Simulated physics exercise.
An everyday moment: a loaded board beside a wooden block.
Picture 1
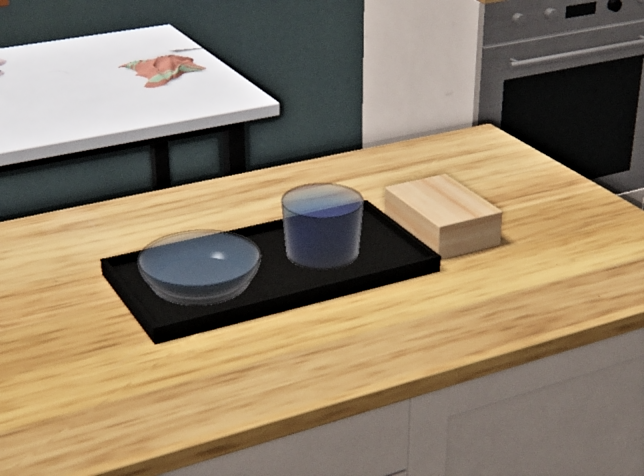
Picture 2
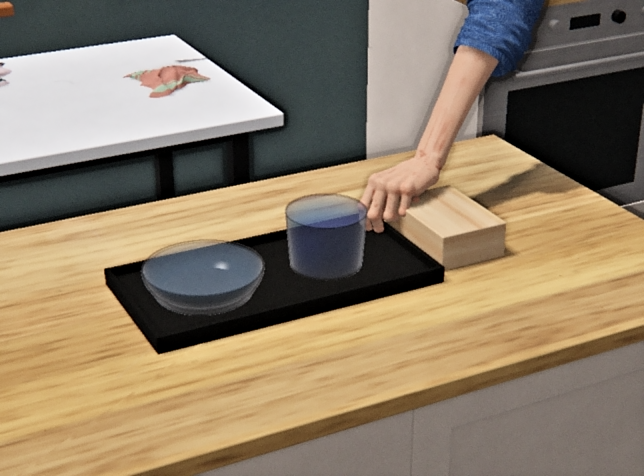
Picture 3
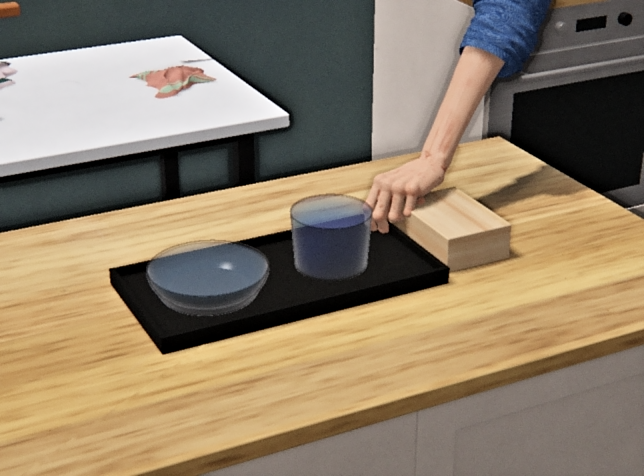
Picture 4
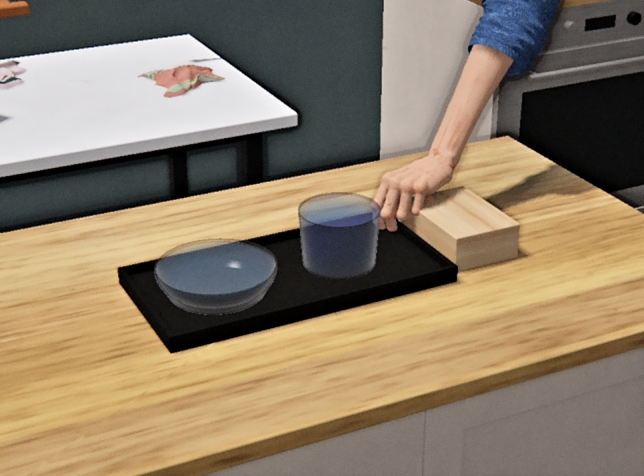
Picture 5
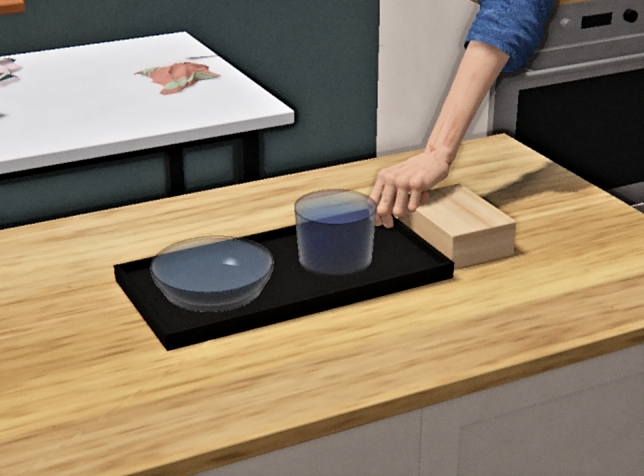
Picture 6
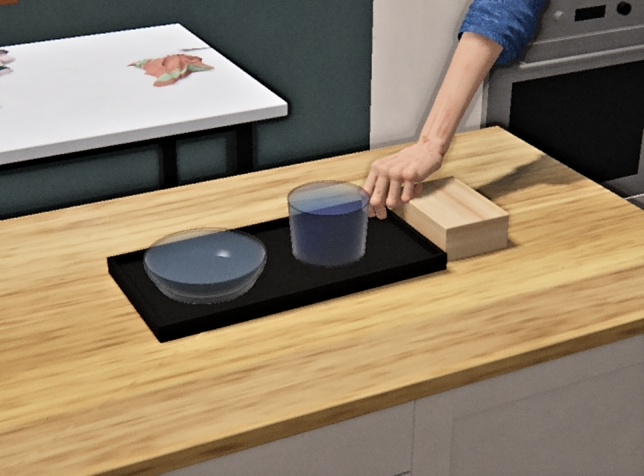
The clip opens on a black tray holding a shallow dish and a tub, both nearly full of bluish liquid, beside a wooden block on a counter. A hand reaches in and takes the tray's right end, then raises it very slightly, while the dish and tub stay in place.
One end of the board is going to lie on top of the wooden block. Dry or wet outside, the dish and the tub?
The dish slops over and the tub slops over.
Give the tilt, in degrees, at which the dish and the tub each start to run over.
In turn 4 and 4 degrees.
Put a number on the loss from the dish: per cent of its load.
Near 32 in a hundred.
Soon after, the board slopes by about 5°; dish, some has gone over its rim; tub, some has gone over its rim.
Later, the board slopes by about 10°; dish, some has gone over its rim; tub, some has gone over its rim.
In the end, the board slopes by about 8°, resting on the wooden block; dish, some has gone over its rim; tub, some has gone over its rim.
